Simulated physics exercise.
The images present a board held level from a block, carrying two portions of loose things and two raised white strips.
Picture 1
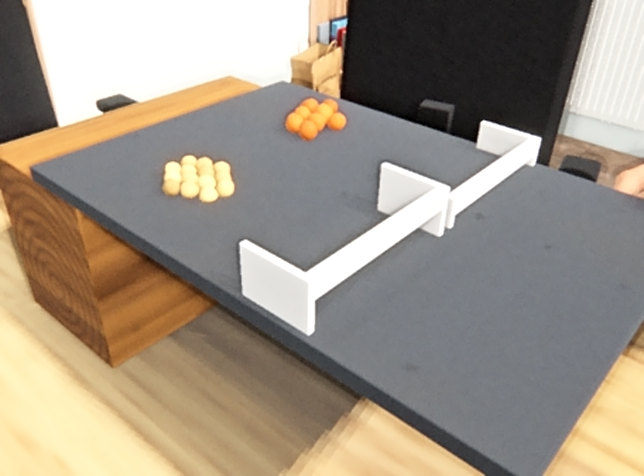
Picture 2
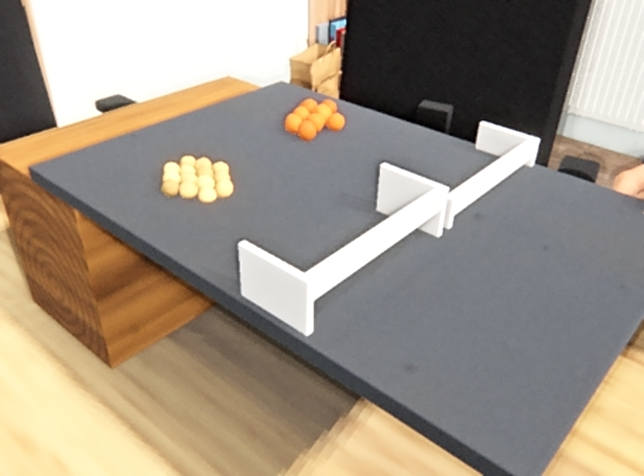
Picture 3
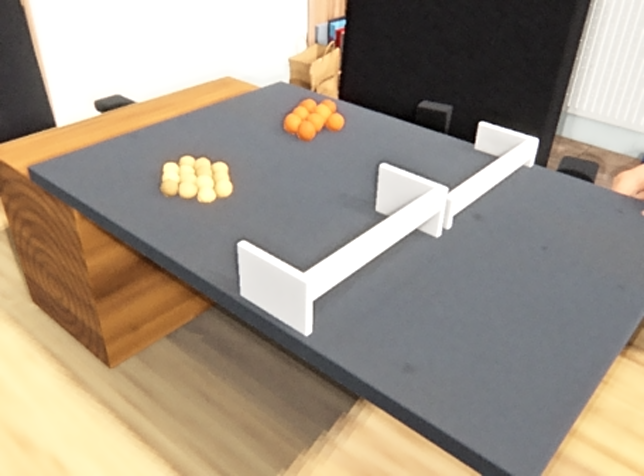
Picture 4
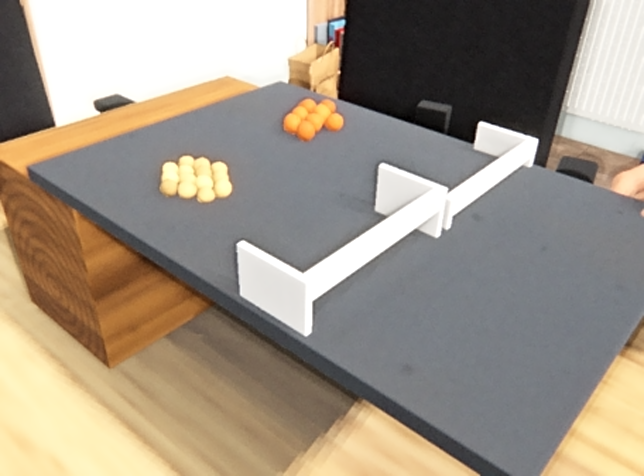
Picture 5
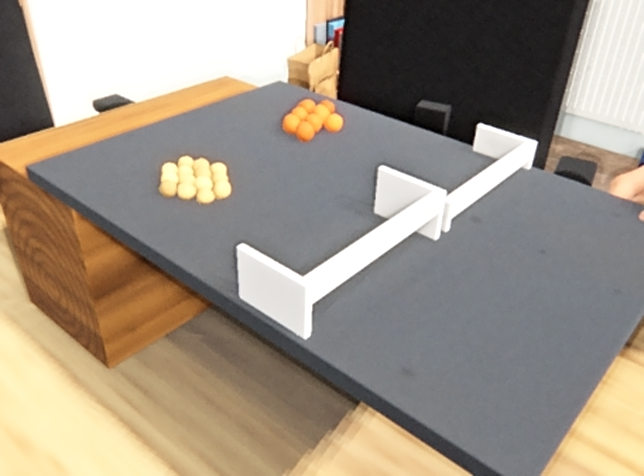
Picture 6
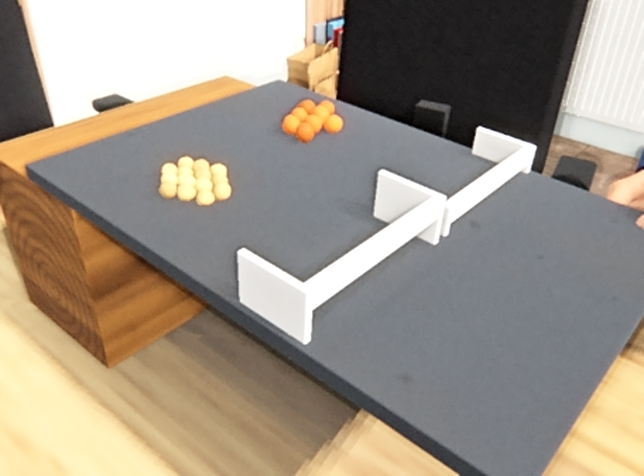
Hand at right edge keeping a dark board almost still on a wooden block, with orange and yellowish balls resting behind white strips.
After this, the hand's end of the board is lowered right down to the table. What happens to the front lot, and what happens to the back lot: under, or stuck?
At the end, the front lot will likely find a way out, the back lot will likely find no way out.
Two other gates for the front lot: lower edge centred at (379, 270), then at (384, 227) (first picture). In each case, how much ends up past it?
I'd expect about 0 in a hundred and then about 100 in a hundred.
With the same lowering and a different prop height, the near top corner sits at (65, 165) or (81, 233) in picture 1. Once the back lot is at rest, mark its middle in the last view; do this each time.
First try: (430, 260); second try: (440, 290).
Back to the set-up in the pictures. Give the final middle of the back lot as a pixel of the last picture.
Looks to me like it ends up close to (439, 281).
Then, 0.69 s past the last view, board sloping at 16°; front lot on its way down; back lot on its way down.
Then, 1.30 s past the last view, board sloping at 28°; front lot all past its gate; back lot has reached its gate.
Then, 1.82 s past the last view, board resting at 29°; front lot all past its gate; back lot has reached its gate.
Finally, board resting at 29°; front lot all past its gate; back lot gathered behind its gate.
